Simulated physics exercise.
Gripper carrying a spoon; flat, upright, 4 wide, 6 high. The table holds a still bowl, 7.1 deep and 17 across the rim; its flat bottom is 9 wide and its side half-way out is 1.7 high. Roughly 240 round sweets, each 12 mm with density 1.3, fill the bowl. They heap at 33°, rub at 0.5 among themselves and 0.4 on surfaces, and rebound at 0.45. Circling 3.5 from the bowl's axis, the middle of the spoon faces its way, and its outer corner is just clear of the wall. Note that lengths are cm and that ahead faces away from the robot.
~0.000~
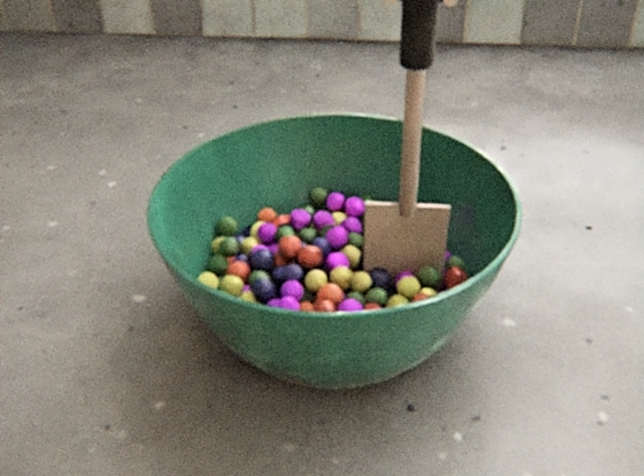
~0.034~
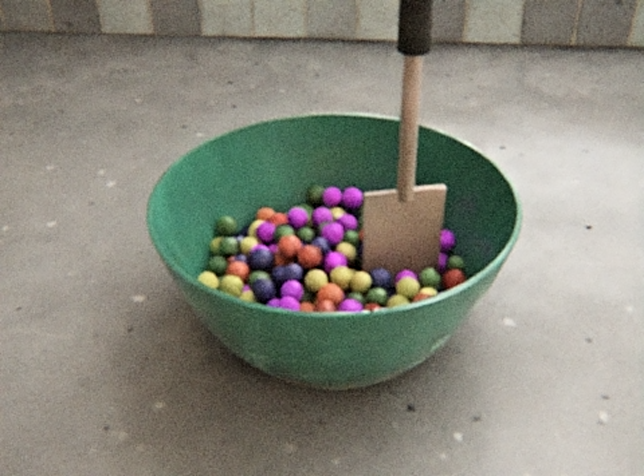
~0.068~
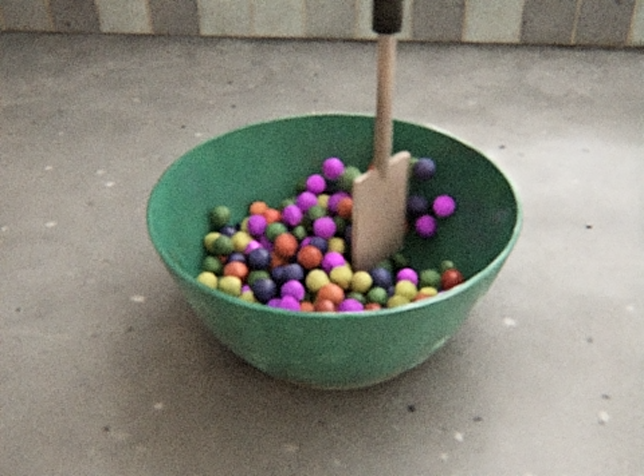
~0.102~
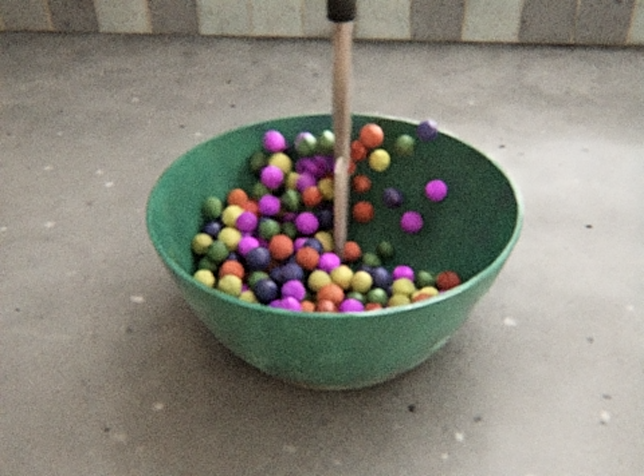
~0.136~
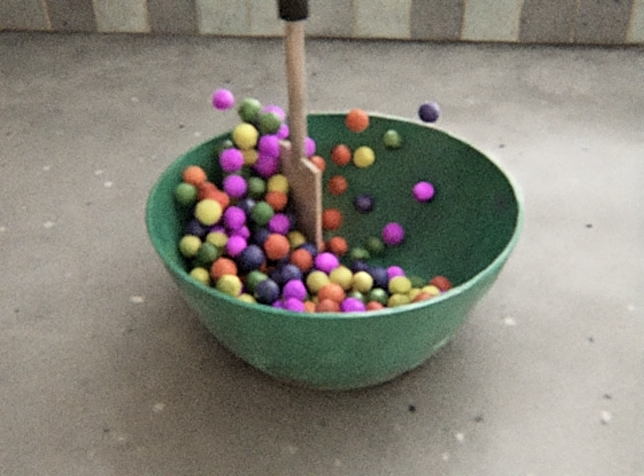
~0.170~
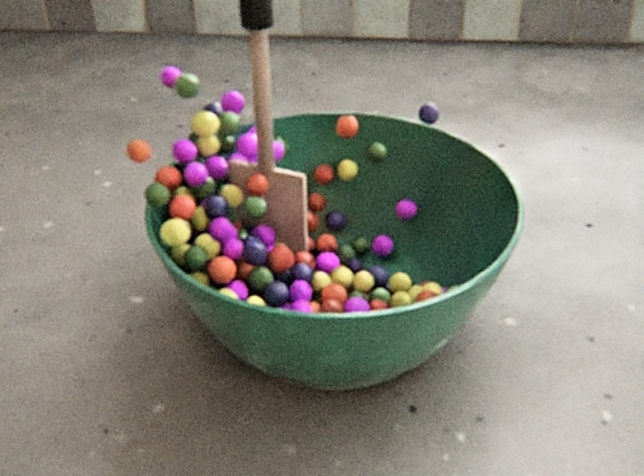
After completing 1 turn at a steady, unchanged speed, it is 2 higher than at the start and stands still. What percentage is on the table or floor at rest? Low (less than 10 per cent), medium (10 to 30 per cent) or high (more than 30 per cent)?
The share is medium, between 10 and 30 per cent.
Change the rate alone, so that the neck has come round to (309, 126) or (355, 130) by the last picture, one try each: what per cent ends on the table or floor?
About 5 per cent, then about 0 per cent.
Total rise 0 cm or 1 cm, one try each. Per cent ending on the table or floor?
Near 20 in a hundred, then 20 in a hundred.
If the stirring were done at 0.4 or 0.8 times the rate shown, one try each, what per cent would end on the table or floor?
Estimates in order: Some 0 % and some 5 %.
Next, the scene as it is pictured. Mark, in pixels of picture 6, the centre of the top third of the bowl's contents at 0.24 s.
Around pixel (259, 272).
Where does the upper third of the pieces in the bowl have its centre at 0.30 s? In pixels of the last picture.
I'd say about (393, 285).
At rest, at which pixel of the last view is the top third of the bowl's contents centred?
Close to (384, 262).
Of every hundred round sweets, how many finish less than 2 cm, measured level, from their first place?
Roughly 10 percent.
By 0.24 s, 233° round, highest piece 12 above the table; 226 in the bowl, 1 on the table or floor, 13 in flight or on the tool.
By 0.30 s, 303° round, highest piece 15 above the table; 219 in the bowl, 3 on the table or floor, 18 in flight or on the tool.
By 0.53 s, 0° round, highest piece 5 above the table; 205 in the bowl, 35 on the table or floor.
By 1.23 s, 0° round, highest piece 5 above the table; 205 in the bowl, 35 on the table or floor.
Final count, 205 in the bowl, 35 on the table or floor. That is 15 % on the table or floor.
